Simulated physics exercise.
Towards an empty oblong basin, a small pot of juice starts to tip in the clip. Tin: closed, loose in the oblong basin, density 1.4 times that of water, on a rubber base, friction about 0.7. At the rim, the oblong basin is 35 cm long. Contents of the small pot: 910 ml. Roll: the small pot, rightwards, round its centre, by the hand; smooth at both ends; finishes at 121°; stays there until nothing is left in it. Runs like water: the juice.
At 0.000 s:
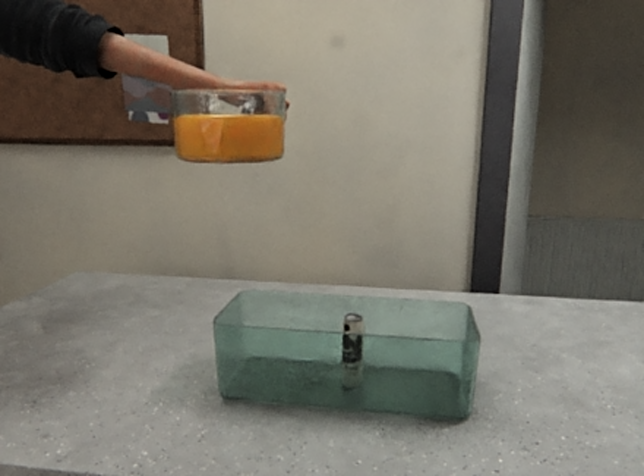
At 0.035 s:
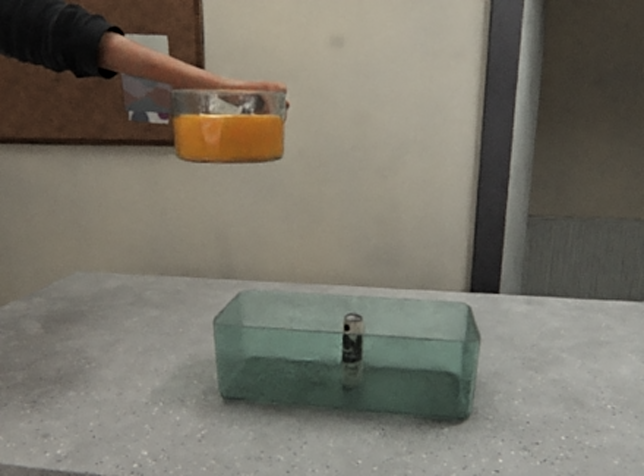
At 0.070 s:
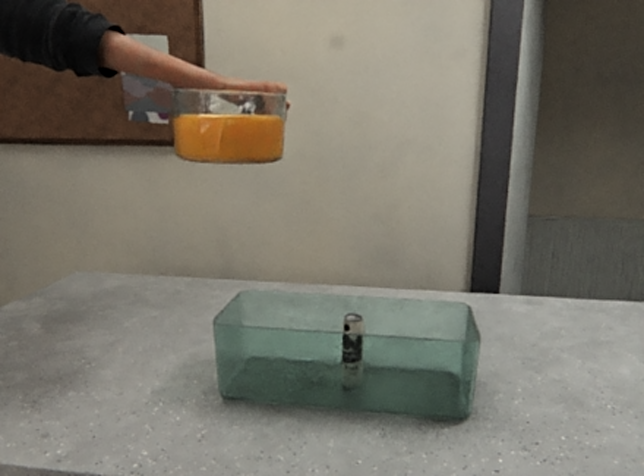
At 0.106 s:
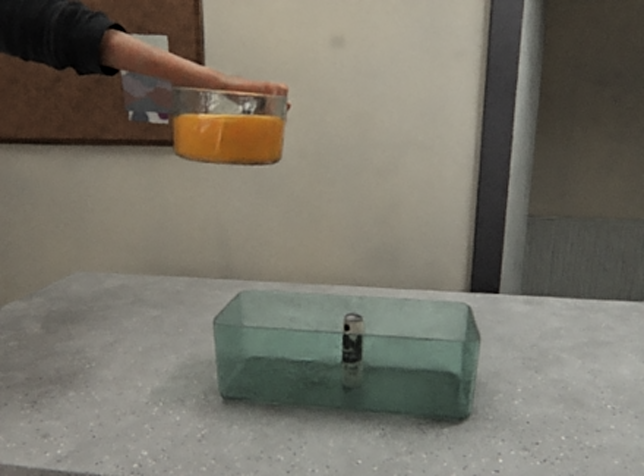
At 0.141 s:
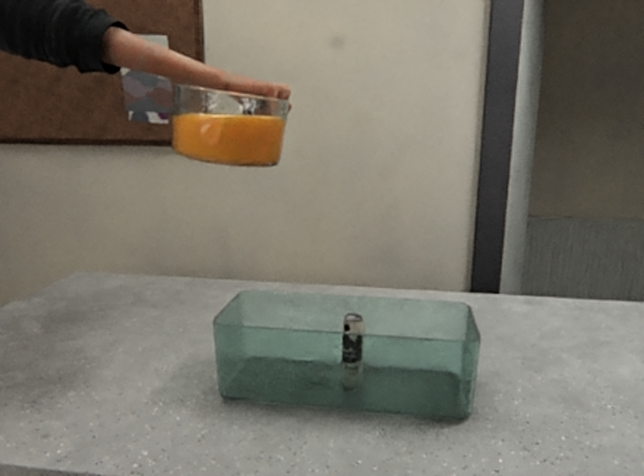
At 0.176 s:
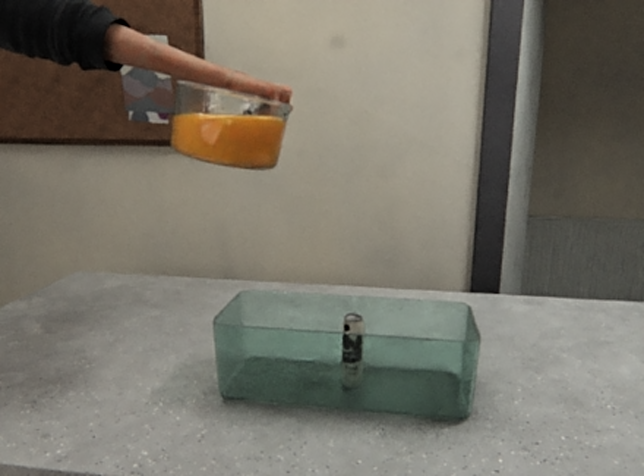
A hand slowly tilts a small clear pot of orange juice rightward above an oblong basin.
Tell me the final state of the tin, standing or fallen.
The tin ends fallen.
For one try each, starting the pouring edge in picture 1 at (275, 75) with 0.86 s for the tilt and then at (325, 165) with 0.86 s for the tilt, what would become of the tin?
Trial 1 - tin tips; trial 2 - tin stays standing.
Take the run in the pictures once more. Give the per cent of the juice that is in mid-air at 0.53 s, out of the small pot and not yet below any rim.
It comes to roughly 42 per cent.
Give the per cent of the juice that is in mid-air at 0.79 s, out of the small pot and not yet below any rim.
Some 22 % is up in the air.
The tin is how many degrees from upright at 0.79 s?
The lean is some 0° away from upright.
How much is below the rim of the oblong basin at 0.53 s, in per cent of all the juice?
Around 0 percent.
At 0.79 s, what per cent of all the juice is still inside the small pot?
I reckon near 7 per cent still sits there.
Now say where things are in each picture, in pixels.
It leans 0°; its right rim is at (283, 95); the juice meets the walls at (181, 116) and (282, 117); the oblong basin's rim runs from (227, 307) to (475, 322); the tin's top is at (353, 320), in the first frame.
It leans 1°; its right rim is at (283, 95); the juice meets the walls at (181, 116) and (282, 117), in the second frame.
It leans 2°; its right rim is at (284, 97); the juice meets the walls at (182, 116) and (282, 117), in the third frame.
It leans 4°; its right rim is at (285, 99); the juice meets the walls at (182, 116) and (283, 118), in the fourth frame.
It leans 8°; its right rim is at (286, 103); the juice meets the walls at (182, 116) and (284, 118), in the fifth frame.
It leans 12°; its right rim is at (288, 107); the juice meets the walls at (182, 116) and (285, 119), in the sixth frame.
After 0.53 s the tilt is 82° and 59 per cent is still to pour; the tin stands where it began.
After 0.79 s the tilt is 119° and 7 per cent is still to pour; the tin stands where it began.
After 1.06 s the tilt is 121° and 0 per cent is still to pour; the tin leans 55°.
After 1.36 s the tilt is 121° and 0 per cent is still to pour; the tin lies on its side.
In the end the tin lies on its side.
